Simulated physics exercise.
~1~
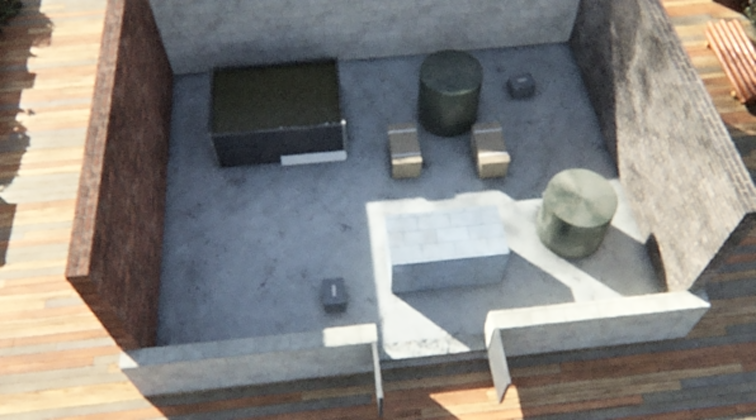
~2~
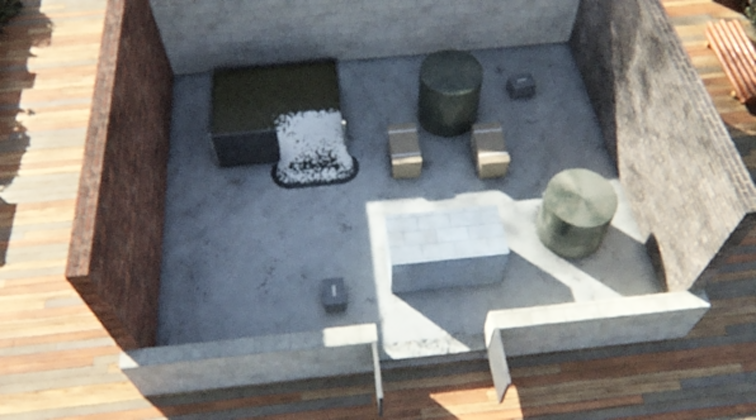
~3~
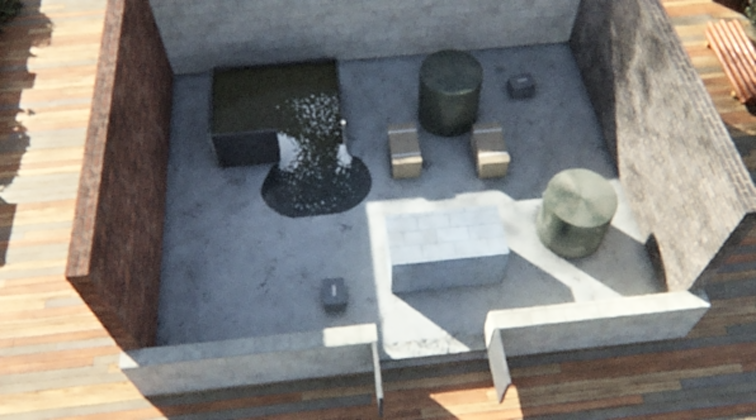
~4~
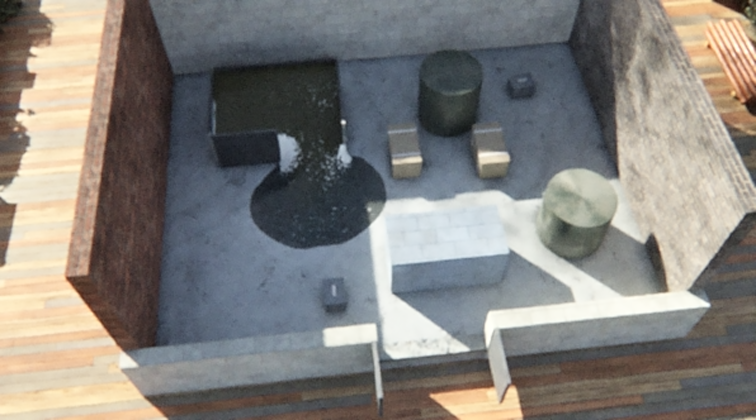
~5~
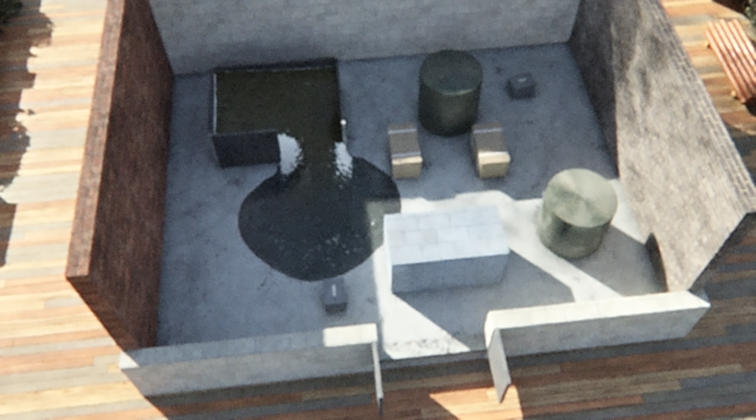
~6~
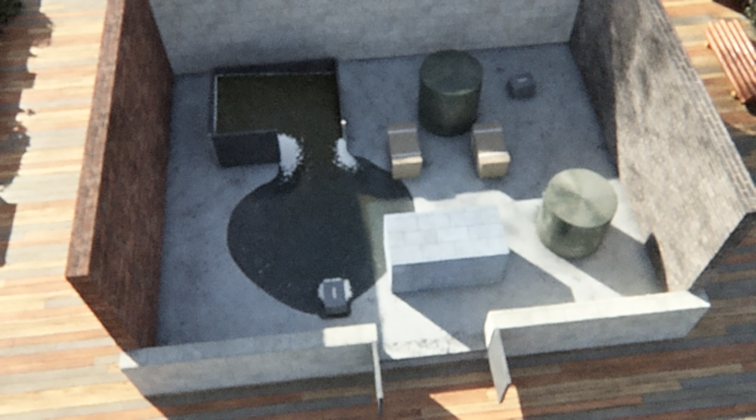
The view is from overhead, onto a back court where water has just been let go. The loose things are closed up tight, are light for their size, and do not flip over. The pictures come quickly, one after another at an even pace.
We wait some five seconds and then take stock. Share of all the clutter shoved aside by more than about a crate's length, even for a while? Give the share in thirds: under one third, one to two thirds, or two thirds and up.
Smaller than a third.
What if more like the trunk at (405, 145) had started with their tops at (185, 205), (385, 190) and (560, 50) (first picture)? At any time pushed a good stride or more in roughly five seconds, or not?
The answers, in order, are displaced a stride, displaced a stride and remains nearby.
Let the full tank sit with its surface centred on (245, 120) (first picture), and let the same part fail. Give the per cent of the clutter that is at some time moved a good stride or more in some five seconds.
By my reckoning, about 20 per cent.
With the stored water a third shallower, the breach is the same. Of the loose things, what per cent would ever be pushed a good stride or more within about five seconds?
20 per cent.
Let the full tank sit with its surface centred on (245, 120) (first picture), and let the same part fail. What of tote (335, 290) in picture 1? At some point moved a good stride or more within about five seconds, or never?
Lab note for this piece: Reached that mark.
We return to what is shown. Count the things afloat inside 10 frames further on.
1 in total.
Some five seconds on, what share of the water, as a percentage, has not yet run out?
Close to 84 per cent.
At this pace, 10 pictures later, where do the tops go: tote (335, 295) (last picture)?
(331, 320), roughly.
A moment on, 1 of 5 are well off their spots; 1 afloat.
Next, 1 of 5 are well off their spots; 1 afloat.
Later, 1 of 5 are well off their spots; 1 afloat.
In the end, 1 of 5 are well off their spots, and 1 have been at some point; 1 afloat.
